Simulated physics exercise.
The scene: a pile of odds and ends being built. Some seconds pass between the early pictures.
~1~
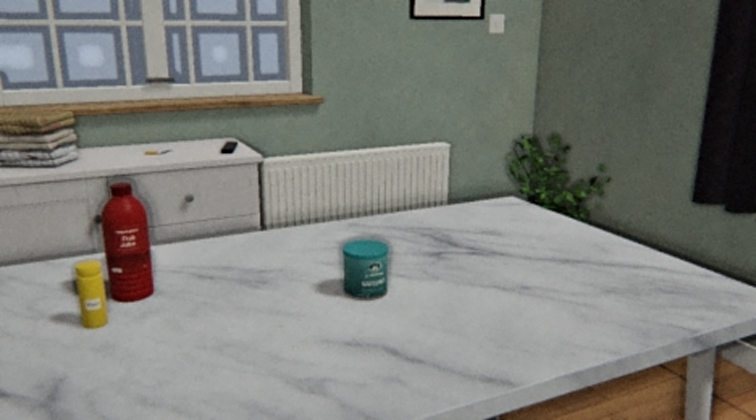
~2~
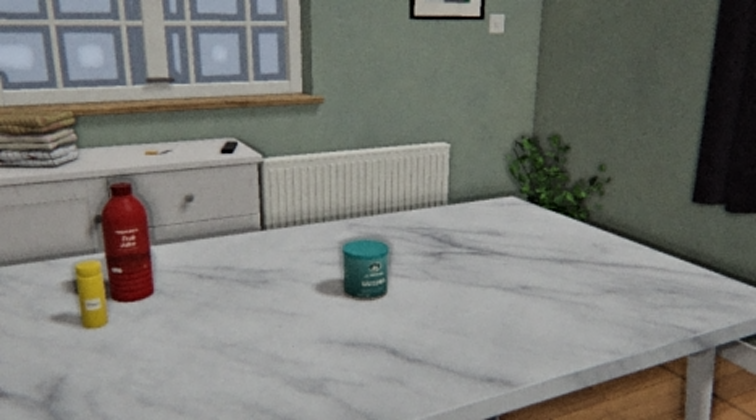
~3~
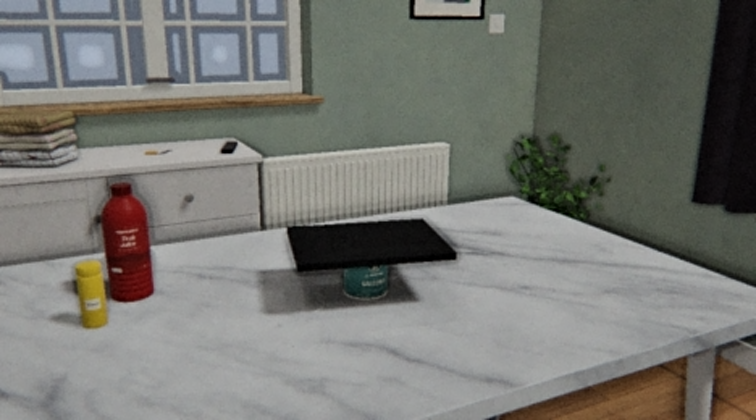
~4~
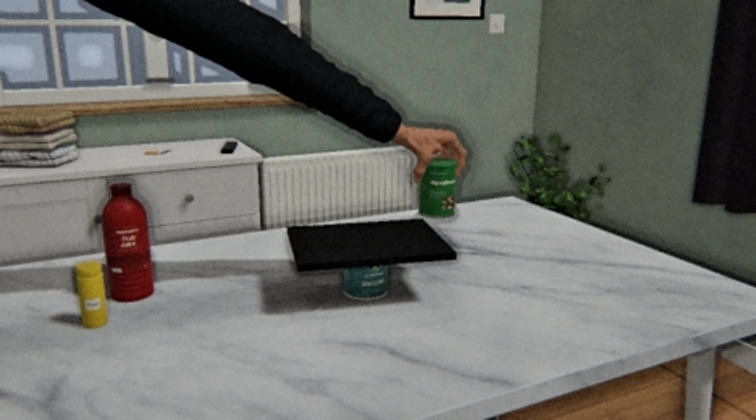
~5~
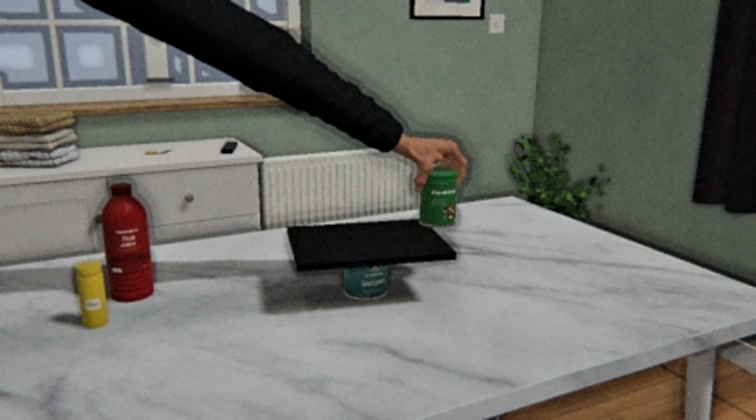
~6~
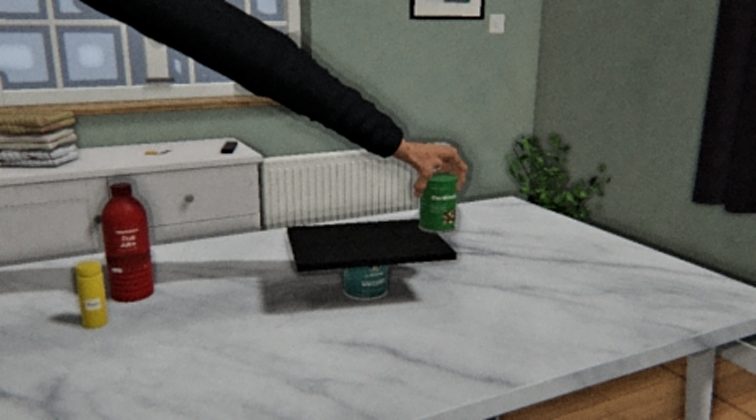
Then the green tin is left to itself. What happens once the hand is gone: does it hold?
In the end the pile gives way.
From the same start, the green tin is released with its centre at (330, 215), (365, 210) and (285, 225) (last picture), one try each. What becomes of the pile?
First, it keeps its balance; second, it holds; third, it comes apart.
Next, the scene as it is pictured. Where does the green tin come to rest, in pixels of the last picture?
Near (459, 259).
Then, 0.30 s after the last picture, green tin tipped 38° from how it was near (452, 212).
Then, 0.40 s after the last picture, green tin now fallen.
Then, 1.50 s after the last picture, nothing new.
At rest, fallen, green tin; the other 4 in place. Seen from the same camera at the end, green tin near (458, 259). The pile loses its balance.
